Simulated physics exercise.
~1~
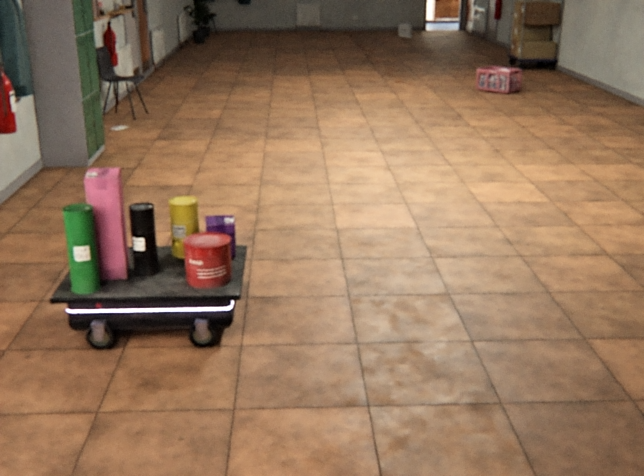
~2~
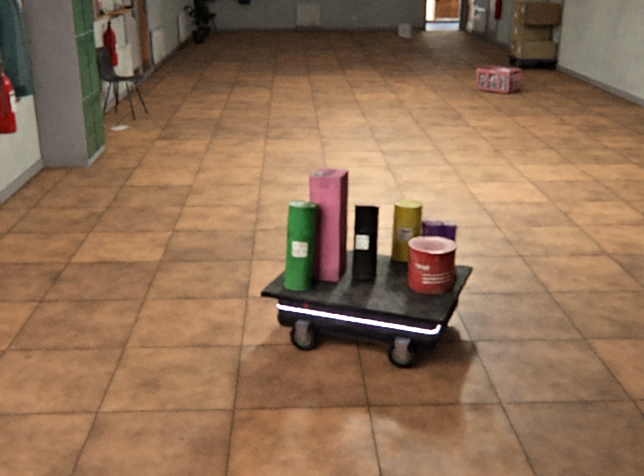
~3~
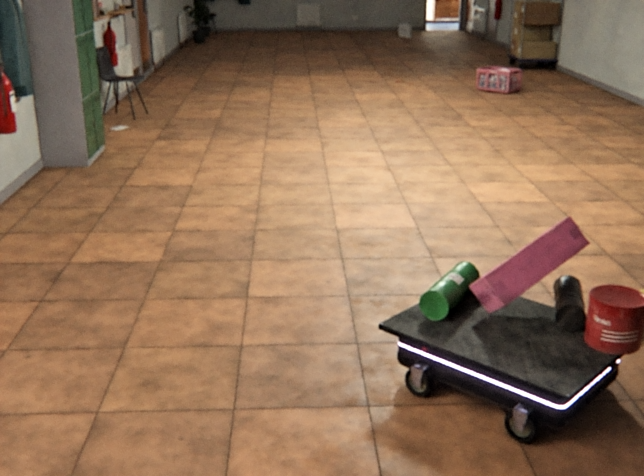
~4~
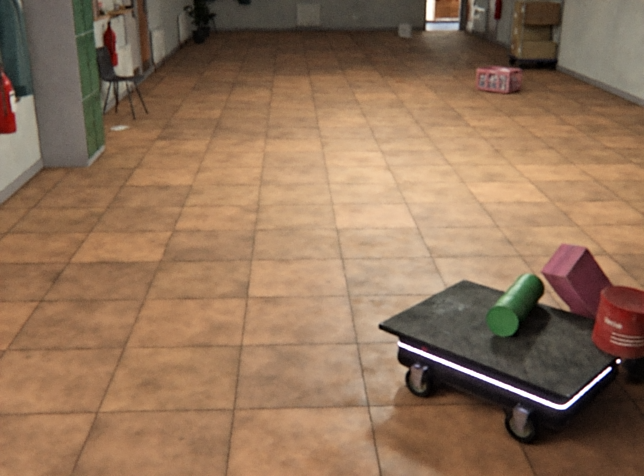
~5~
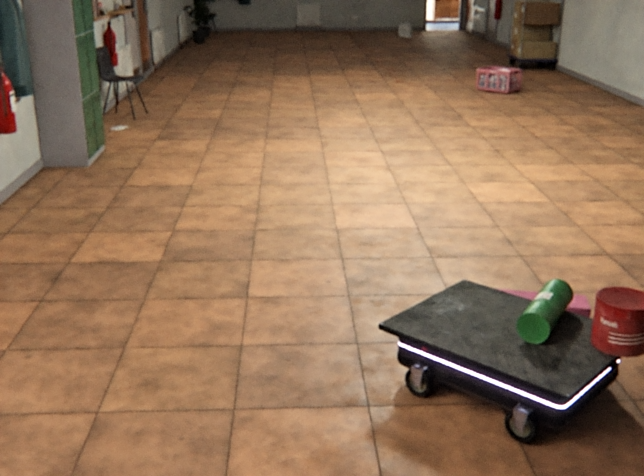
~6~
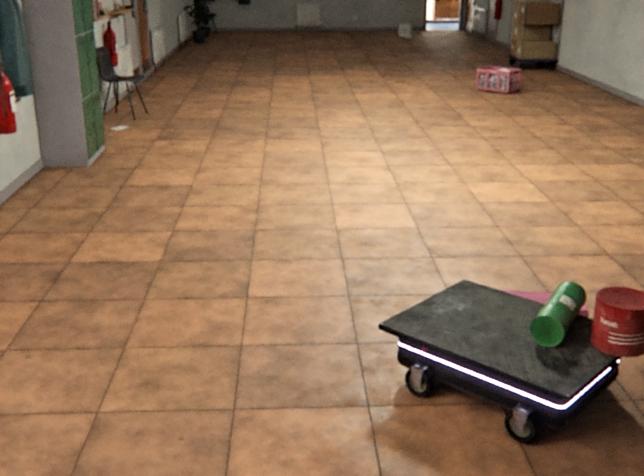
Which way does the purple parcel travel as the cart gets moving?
The purple parcel moves to the right, carried along on the rolling cart.
